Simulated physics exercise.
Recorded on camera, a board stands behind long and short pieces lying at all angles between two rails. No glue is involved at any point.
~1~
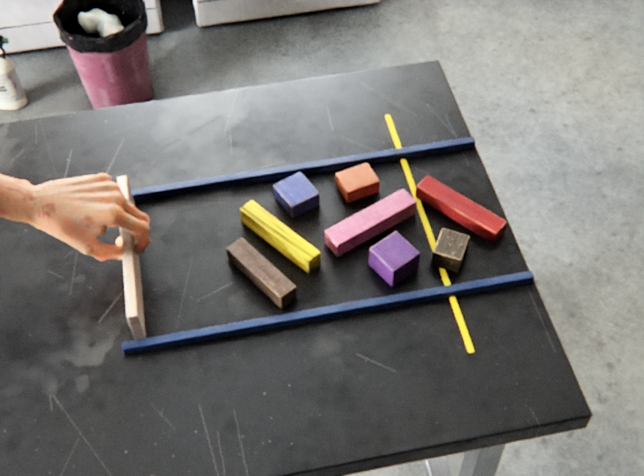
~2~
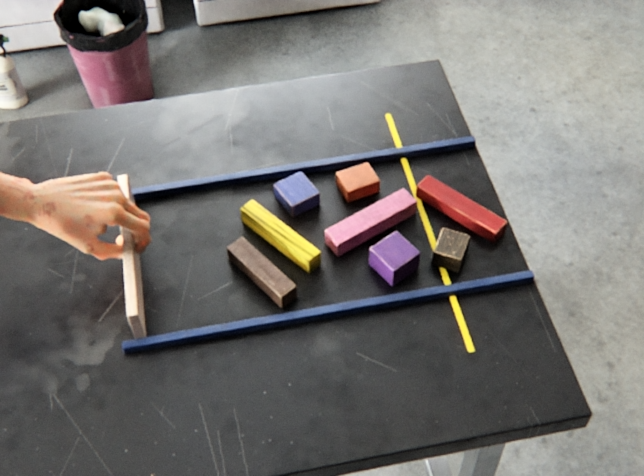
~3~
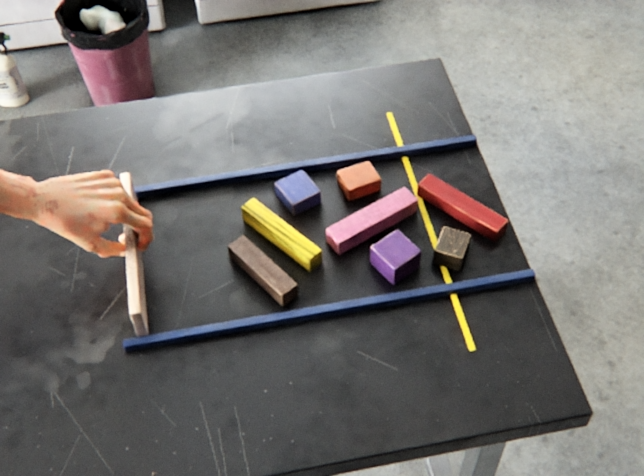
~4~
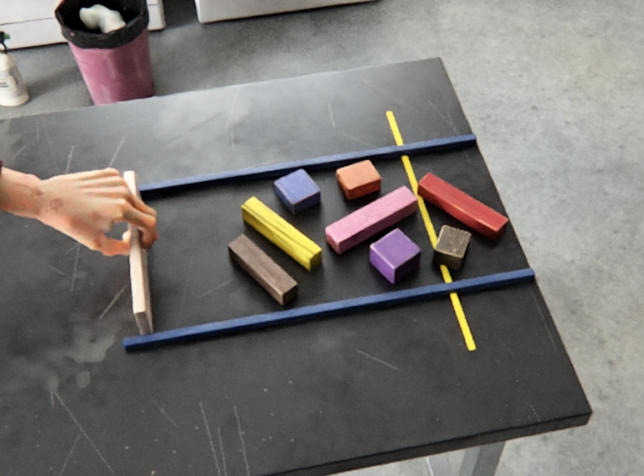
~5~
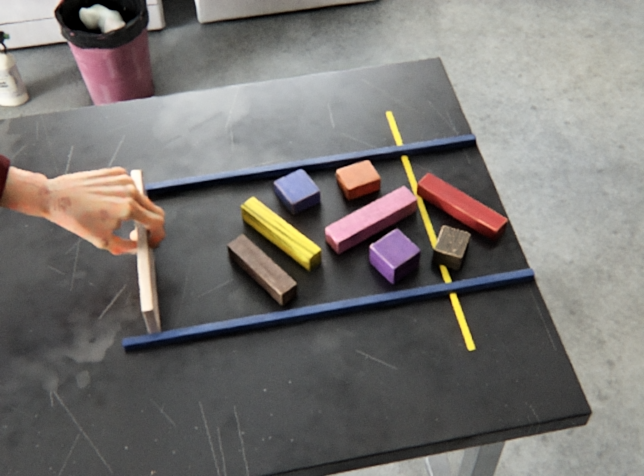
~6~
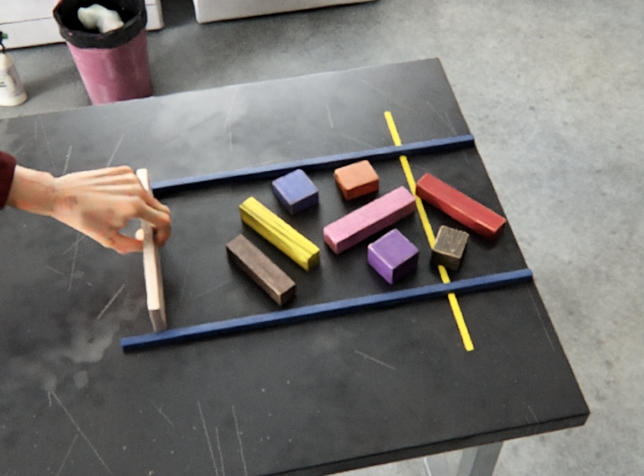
On a scratched black tabletop over a grey floor, seen from above at an angle, a pink bin stands behind at the upper left. Between two blue rails lie yellow, brown and pink bars, blue, orange and purple blocks, and, by a yellow strip at right, a red stick and a dark block. A hand at left slides an upright pale board slightly rightward, while the pieces stay still.
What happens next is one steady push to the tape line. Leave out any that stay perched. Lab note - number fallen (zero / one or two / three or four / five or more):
One to two.
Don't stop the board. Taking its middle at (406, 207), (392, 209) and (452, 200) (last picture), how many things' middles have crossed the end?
Per position: 1 / 0 / 4.
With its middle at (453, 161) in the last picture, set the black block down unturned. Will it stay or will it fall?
It drops down.
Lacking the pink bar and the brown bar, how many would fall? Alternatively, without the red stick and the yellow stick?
That gives 0 in the first case, then 0 in the second.
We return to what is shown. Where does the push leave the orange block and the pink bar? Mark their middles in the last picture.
Orange block at about (457, 154), pink bar at about (487, 192).
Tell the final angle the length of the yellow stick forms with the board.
Roughly 0° out of line.
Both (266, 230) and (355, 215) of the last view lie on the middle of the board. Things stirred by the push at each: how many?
One spot: 2. Other spot: 7.
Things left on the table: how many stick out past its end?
It's 2.
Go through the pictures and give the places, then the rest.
Red stick (460, 209); black block (451, 250); purple block (394, 259); board (131, 255); tape (425, 220), in the first picture.
Black block (451, 250); pink bar (371, 222), in the second picture.
Purple block (395, 257); blue block (298, 193), in the third picture.
Red stick (461, 206); brown bar (263, 269), in the fourth picture.
Black block (451, 248); yellow stick (281, 233), in the fifth picture.
Red stick (459, 207); black block (450, 248); purple block (393, 256); board (151, 248); tape (424, 218), in the sixth picture.
Soon after, none off yet; red stick at rest near (459, 207); black block at rest near (450, 248); purple block at rest near (393, 256).
After that, none off yet; red stick displaced a little near (468, 202); black block at rest near (450, 248); purple block at rest near (396, 258).
And then, none off yet; red stick displaced a little near (489, 193); black block displaced about its own width near (469, 243); purple block displaced about its own width near (442, 266).
In the end, the number that fall off is one or two; gone, red stick.
